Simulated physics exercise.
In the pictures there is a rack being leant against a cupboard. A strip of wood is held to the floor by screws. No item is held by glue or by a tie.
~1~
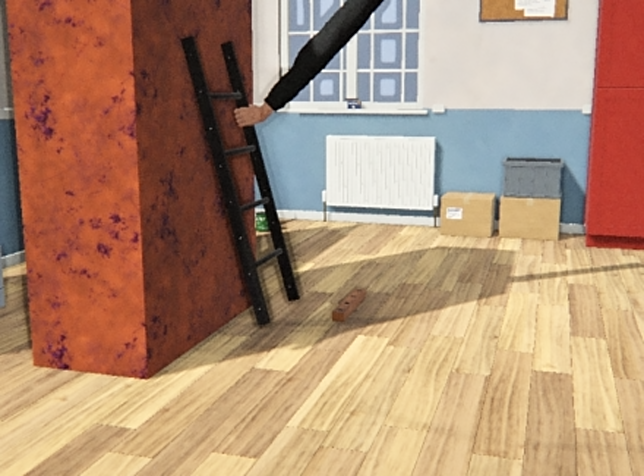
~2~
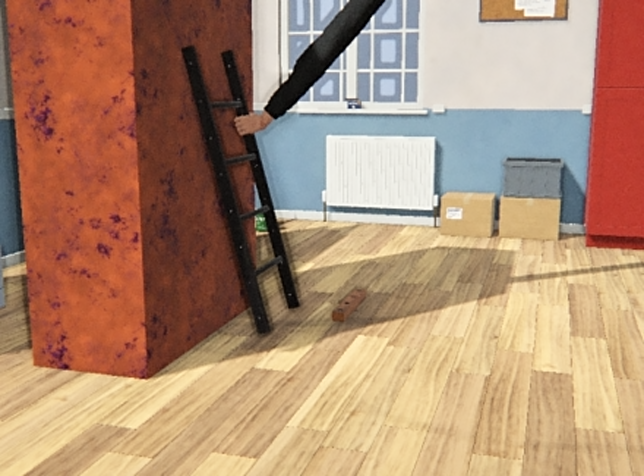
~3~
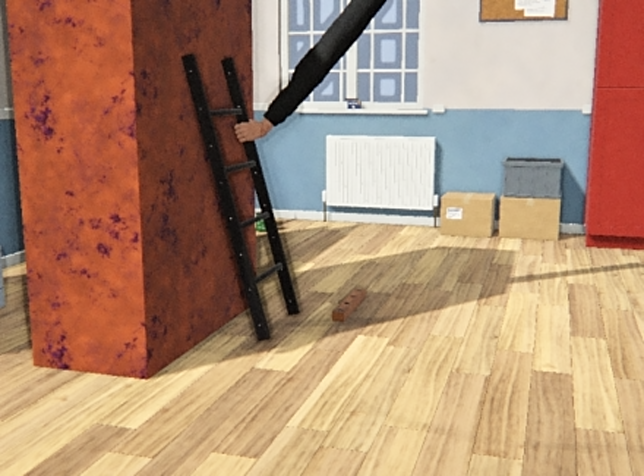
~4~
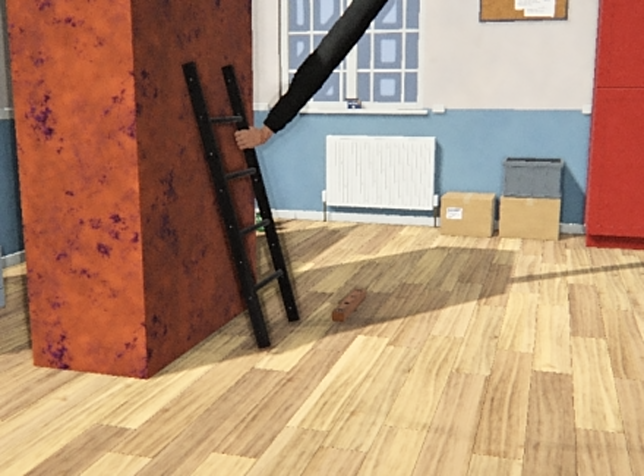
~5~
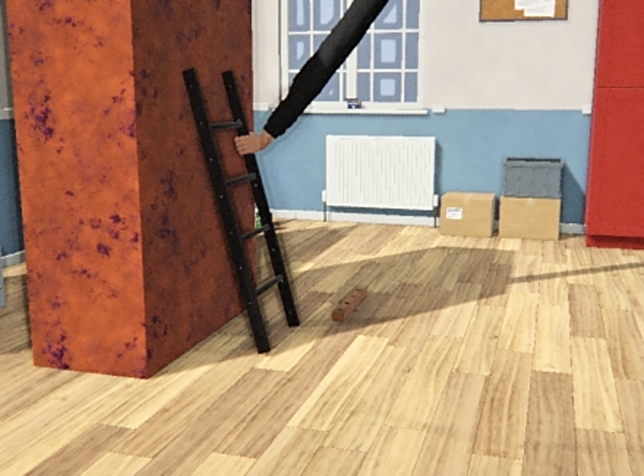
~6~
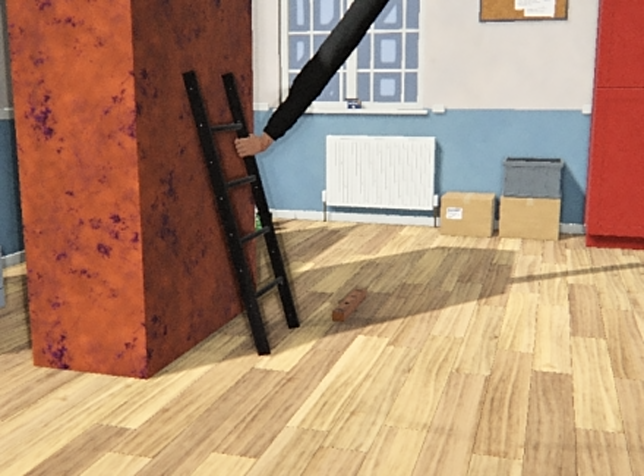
Black ladder-like rack leaning against a tall mottled orange cupboard, shifting slightly downward as a dark-sleeved arm keeps hold of it.
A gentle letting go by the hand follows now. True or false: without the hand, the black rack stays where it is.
True.
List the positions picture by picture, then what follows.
In the first frame, still on the way; black rack (245, 179); batten (350, 304).
In the second frame, still on the way; black rack (245, 187); batten (350, 304).
In the third frame, still on the way; black rack (245, 194); batten (350, 304).
In the fourth frame, still on the way; black rack (245, 202); batten (350, 304).
In the fifth frame, still on the way; black rack (245, 207); batten (350, 304).
In the sixth frame, in place, still held; black rack (245, 210); batten (350, 304).
Then, 0.46 s on from there, black rack at rest near (245, 210).
In the end, the black rack holds its place, near (245, 210).
